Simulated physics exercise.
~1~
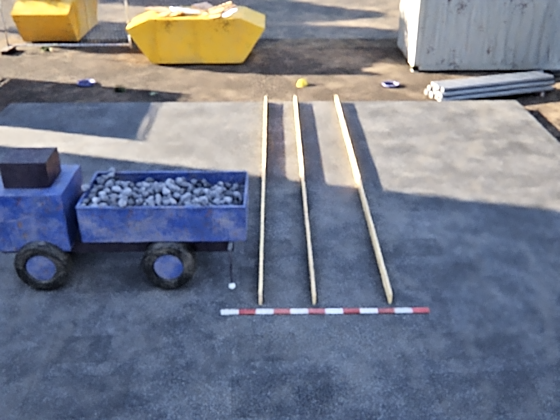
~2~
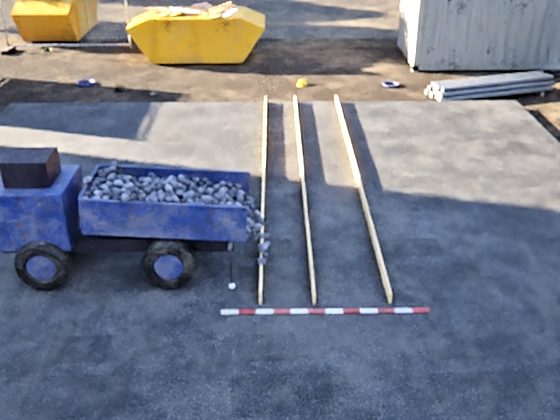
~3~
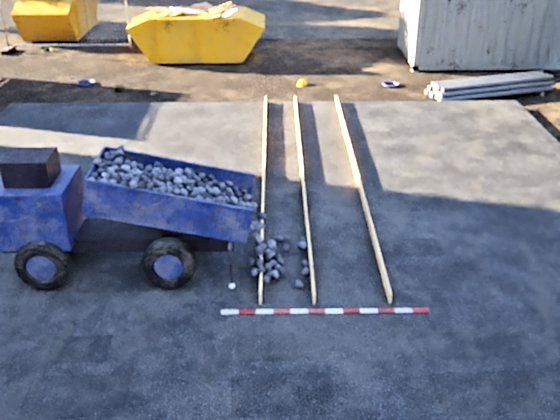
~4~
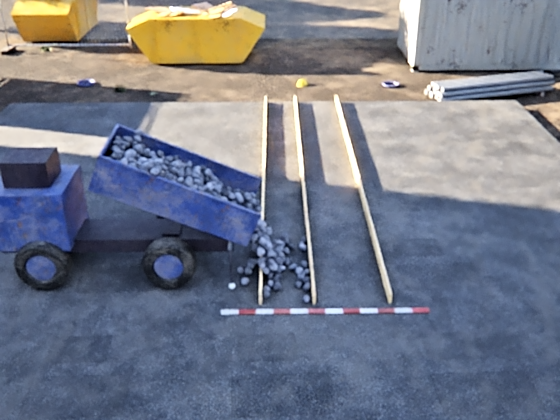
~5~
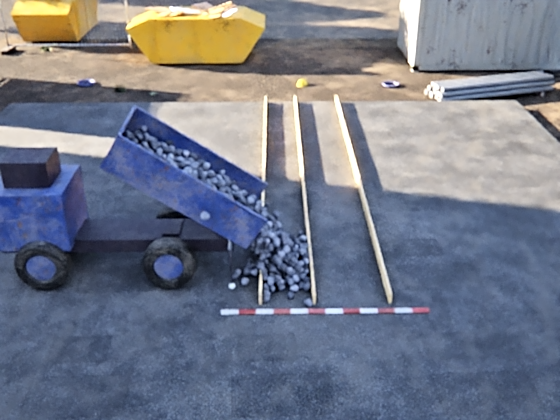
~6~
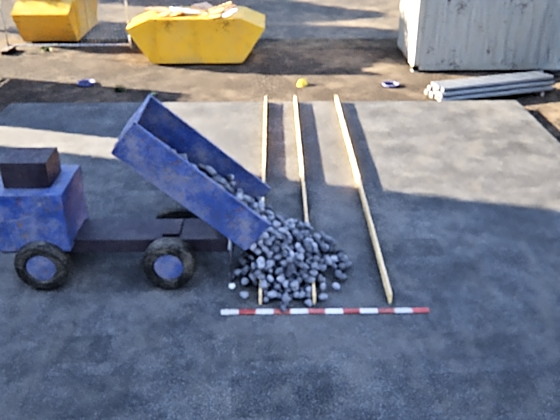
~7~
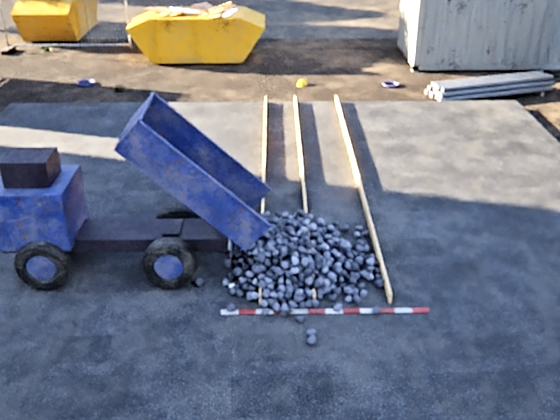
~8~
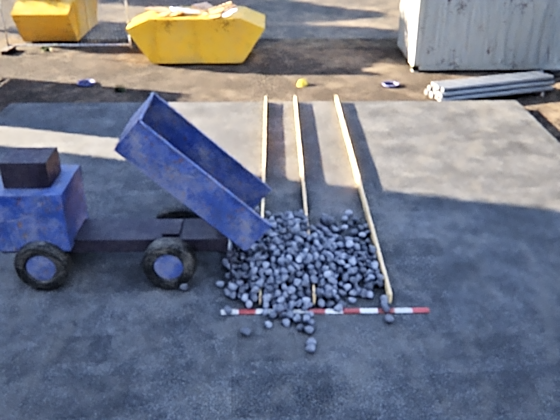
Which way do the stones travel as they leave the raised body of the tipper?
The stones slide down and move to the right, spilling out over the planks.
